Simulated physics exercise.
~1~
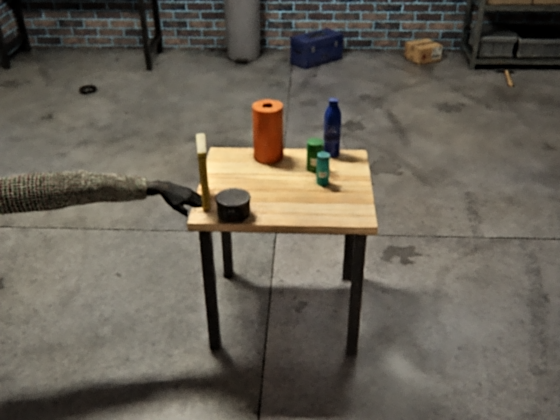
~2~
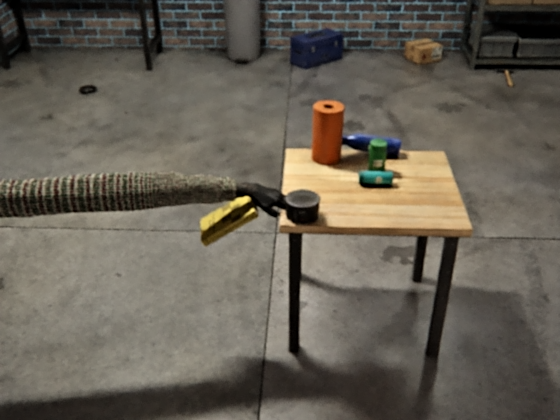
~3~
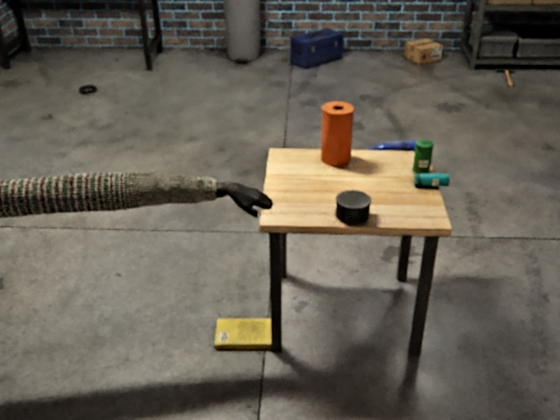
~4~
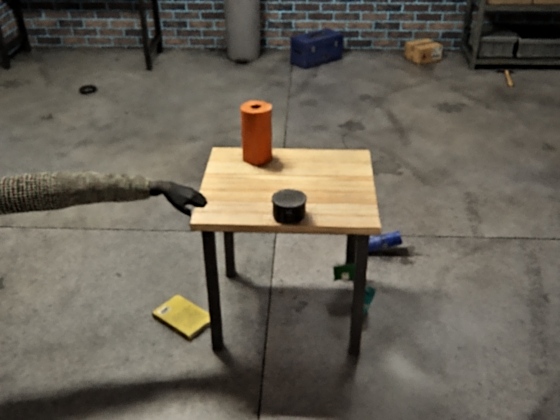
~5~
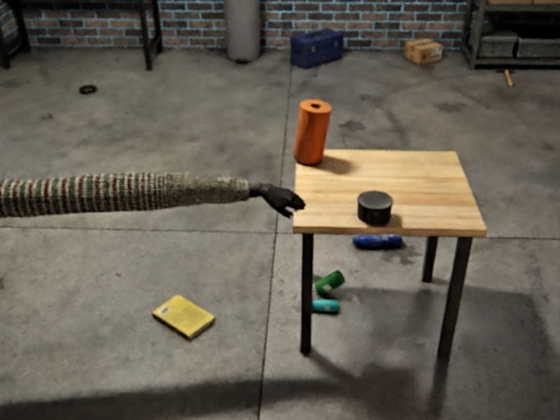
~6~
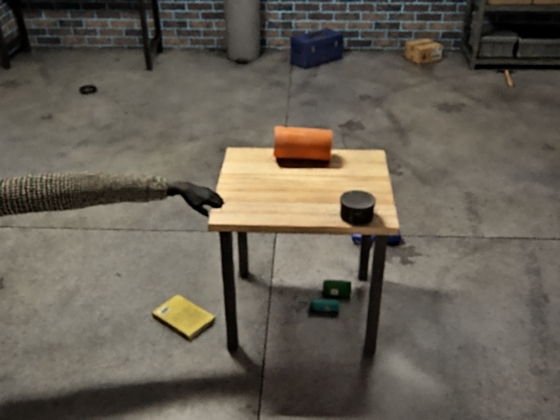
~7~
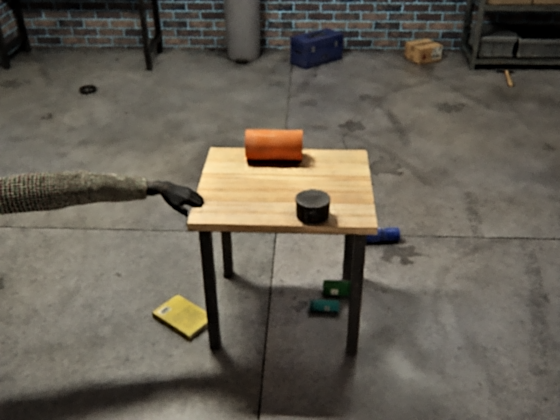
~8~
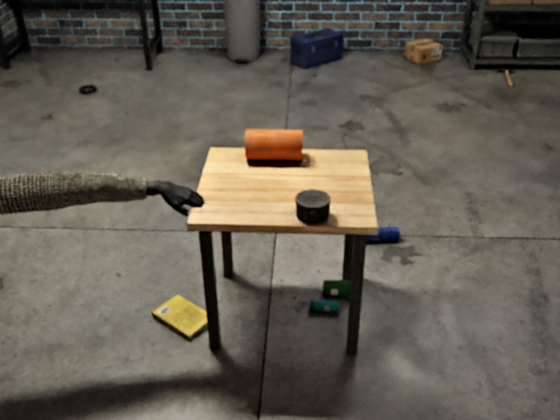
The footage shows a gloved hand shoving a light wooden table right and left repeatedly, sending a yellow book, then a blue bottle, green jar and turquoise shaker to the floor. The orange roll topples and lies on the tabletop, while the black tub stays upright, shifted right.
